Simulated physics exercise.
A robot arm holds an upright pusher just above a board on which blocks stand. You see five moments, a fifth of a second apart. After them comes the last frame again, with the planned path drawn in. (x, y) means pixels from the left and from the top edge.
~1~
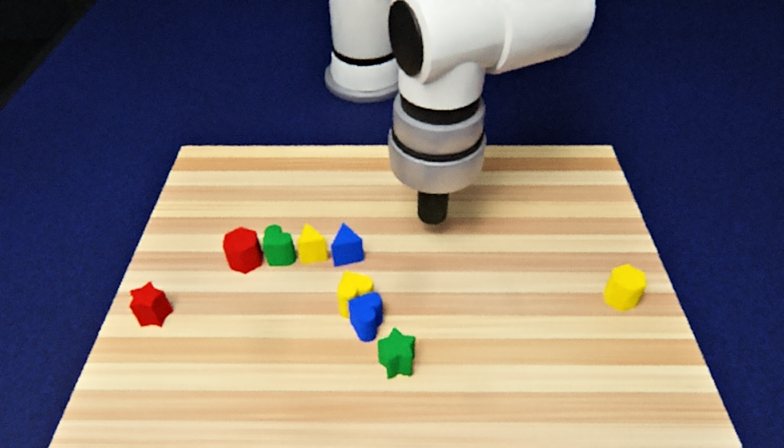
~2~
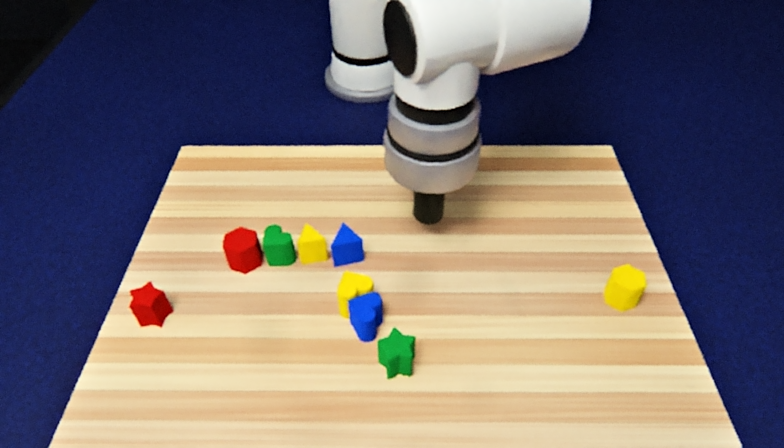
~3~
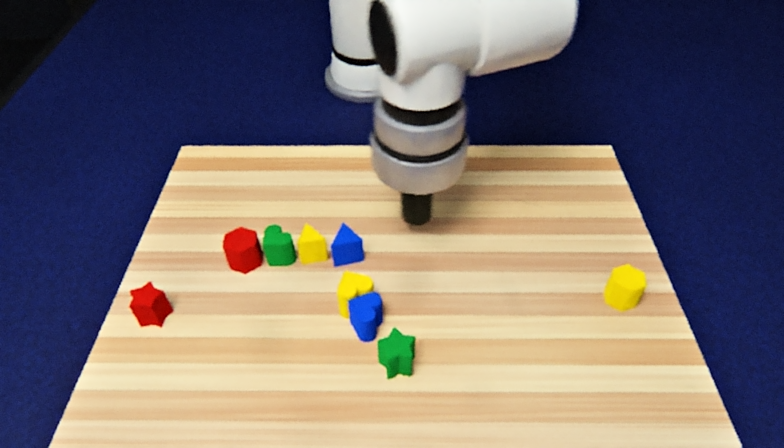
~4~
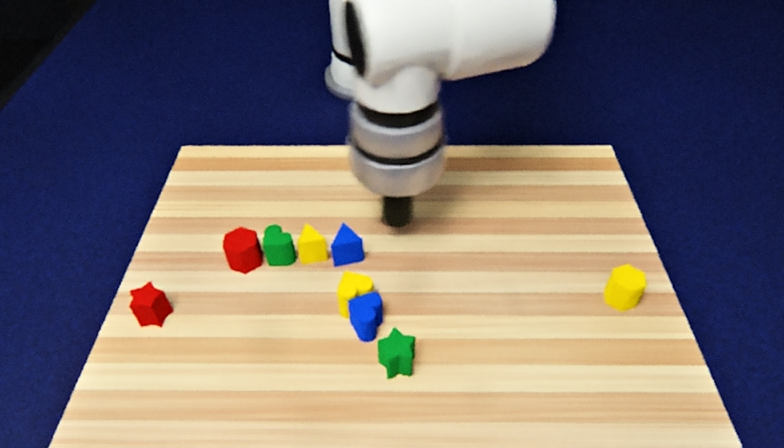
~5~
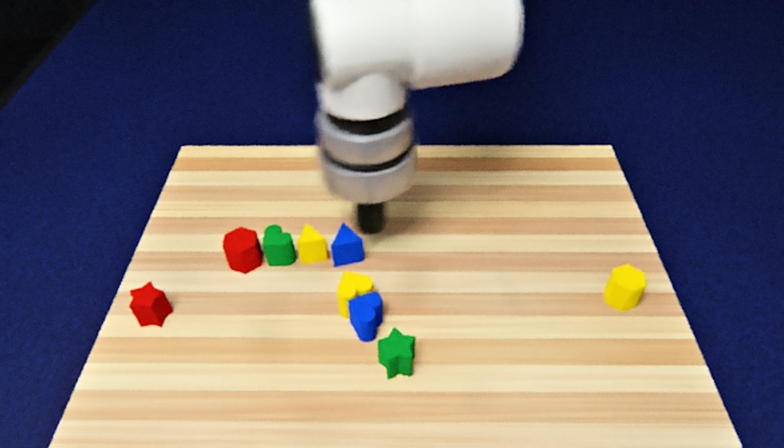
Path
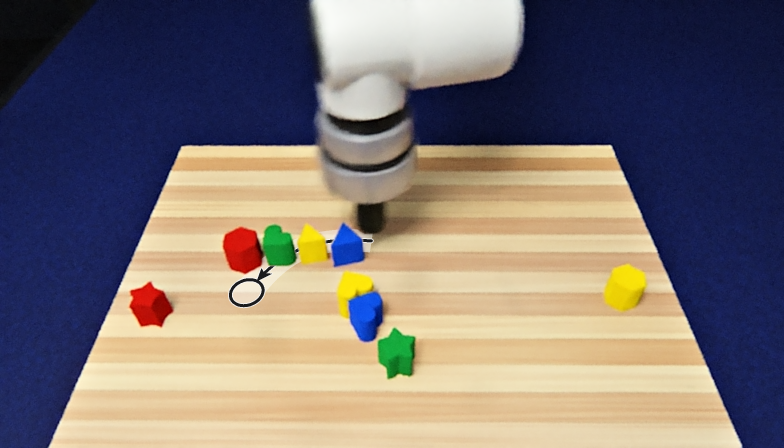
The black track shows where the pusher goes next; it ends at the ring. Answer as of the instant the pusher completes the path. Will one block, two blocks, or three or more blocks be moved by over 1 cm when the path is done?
Three or more move.
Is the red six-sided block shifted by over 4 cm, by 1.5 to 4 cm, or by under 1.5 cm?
Shift of 1.5 to 4 cm.
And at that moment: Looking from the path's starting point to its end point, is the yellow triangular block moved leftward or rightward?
It shifts leftward.
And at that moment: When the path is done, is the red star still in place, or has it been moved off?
Once the path is done, it remains where it sat before.
The drawn path runs from (371, 241) over (325, 242) and (281, 260) to (247, 292).
One third of the way, pusher at (322, 226); yellow triangular block at (306, 236); blue triangular block at (333, 238), turned 55° anticlockwise.
Two thirds of the way, pusher at (275, 245); red six-sided block at (222, 244), turned 35° clockwise; green heart at (250, 252), turned 10° clockwise; yellow triangular block at (286, 254), turned 80° anticlockwise; blue triangular block at (332, 238), turned 60° anticlockwise.
At the end, pusher at (242, 277); red star not moved; red six-sided block at (212, 247), turned 50° clockwise; green heart at (212, 278), turned 30° clockwise; yellow triangular block at (280, 261), turned 130° anticlockwise; blue triangular block at (332, 238), turned 60° anticlockwise.
